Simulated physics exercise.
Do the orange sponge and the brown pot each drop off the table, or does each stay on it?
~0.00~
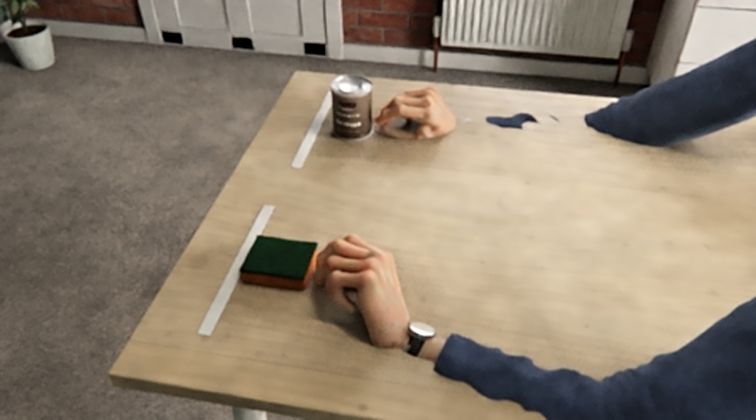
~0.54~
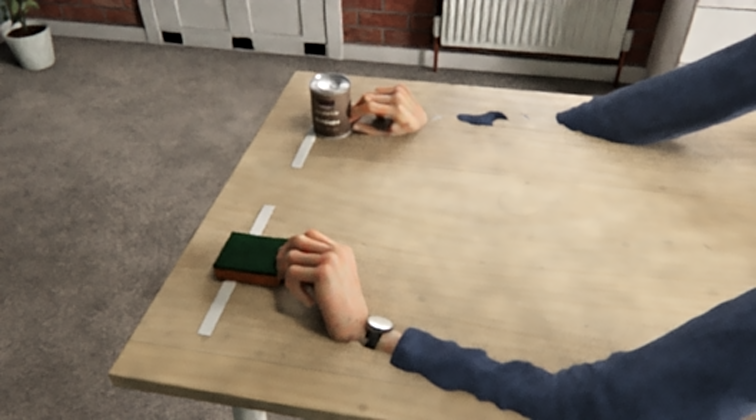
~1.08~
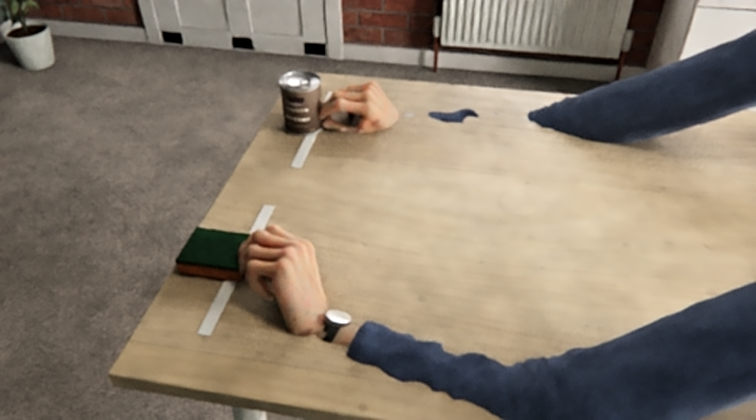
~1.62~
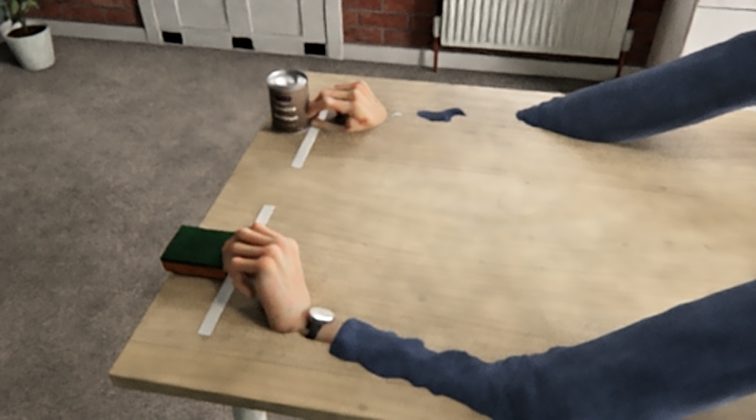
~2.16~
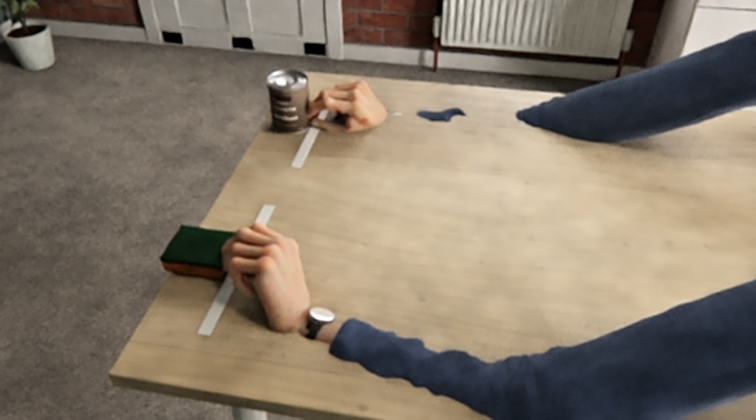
The orange sponge stays on the table, and the brown pot stays on the table too.
